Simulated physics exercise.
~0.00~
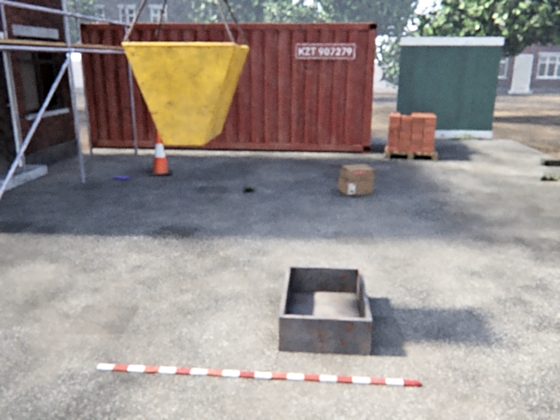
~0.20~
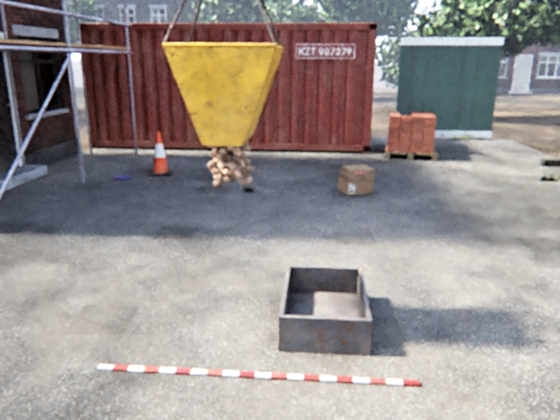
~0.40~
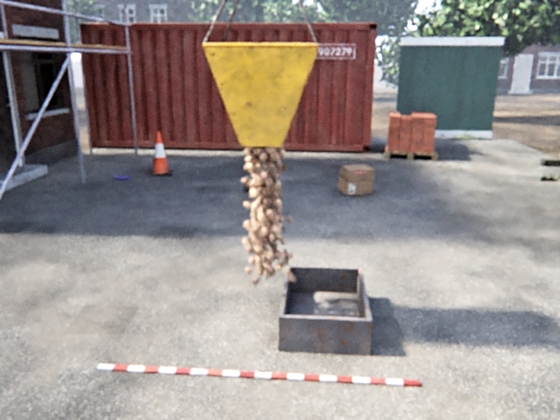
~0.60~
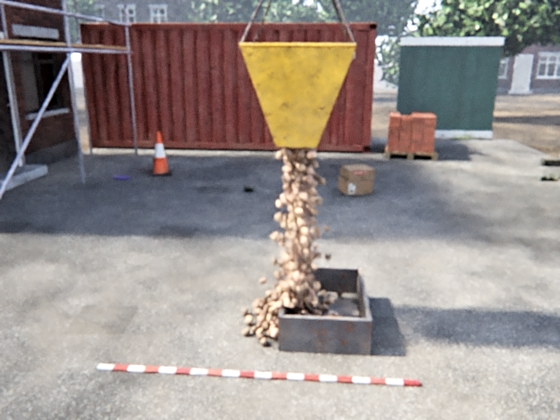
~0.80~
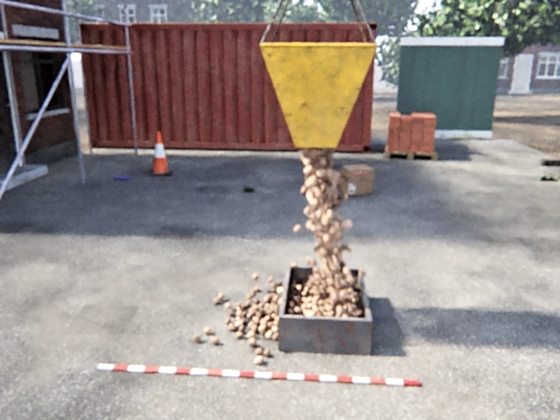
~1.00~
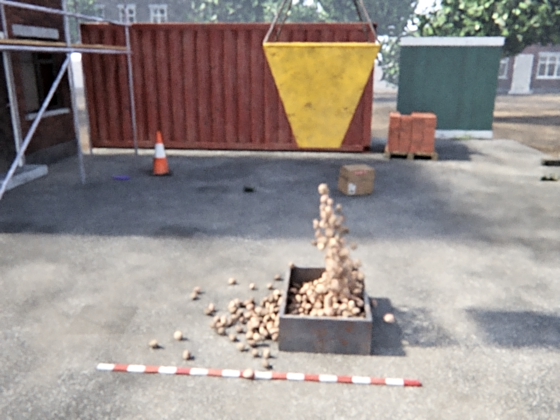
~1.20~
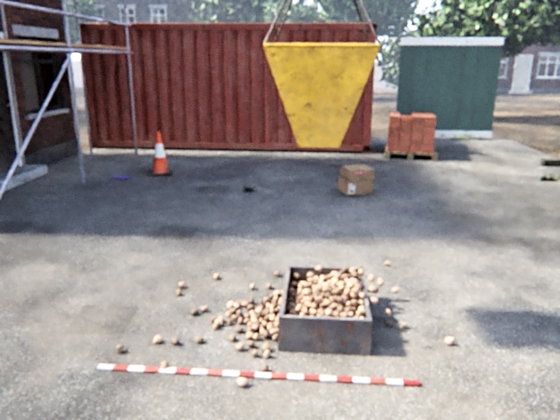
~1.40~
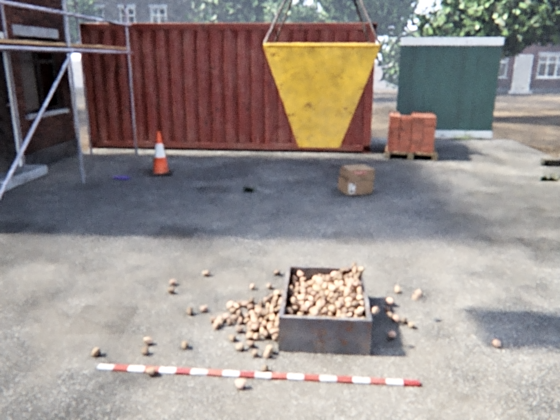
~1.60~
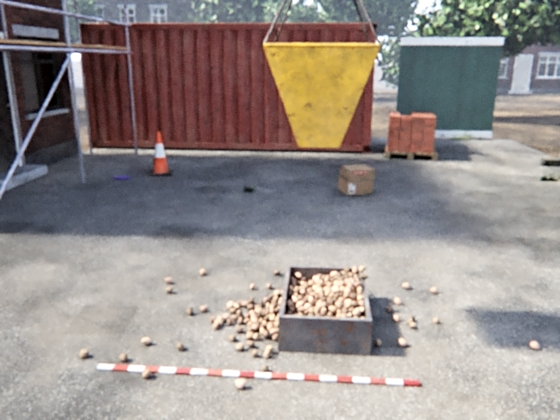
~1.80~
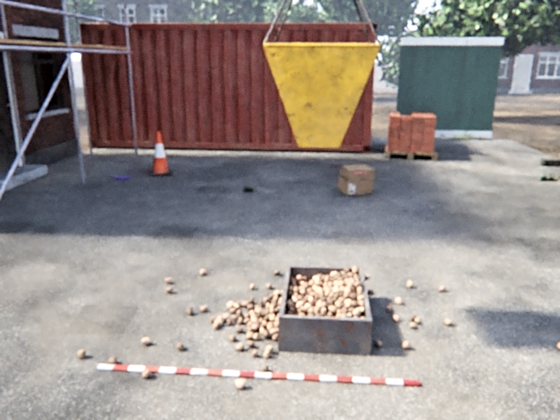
A yellow skip moves right, pouring round stones beside and into a bin, filling it.
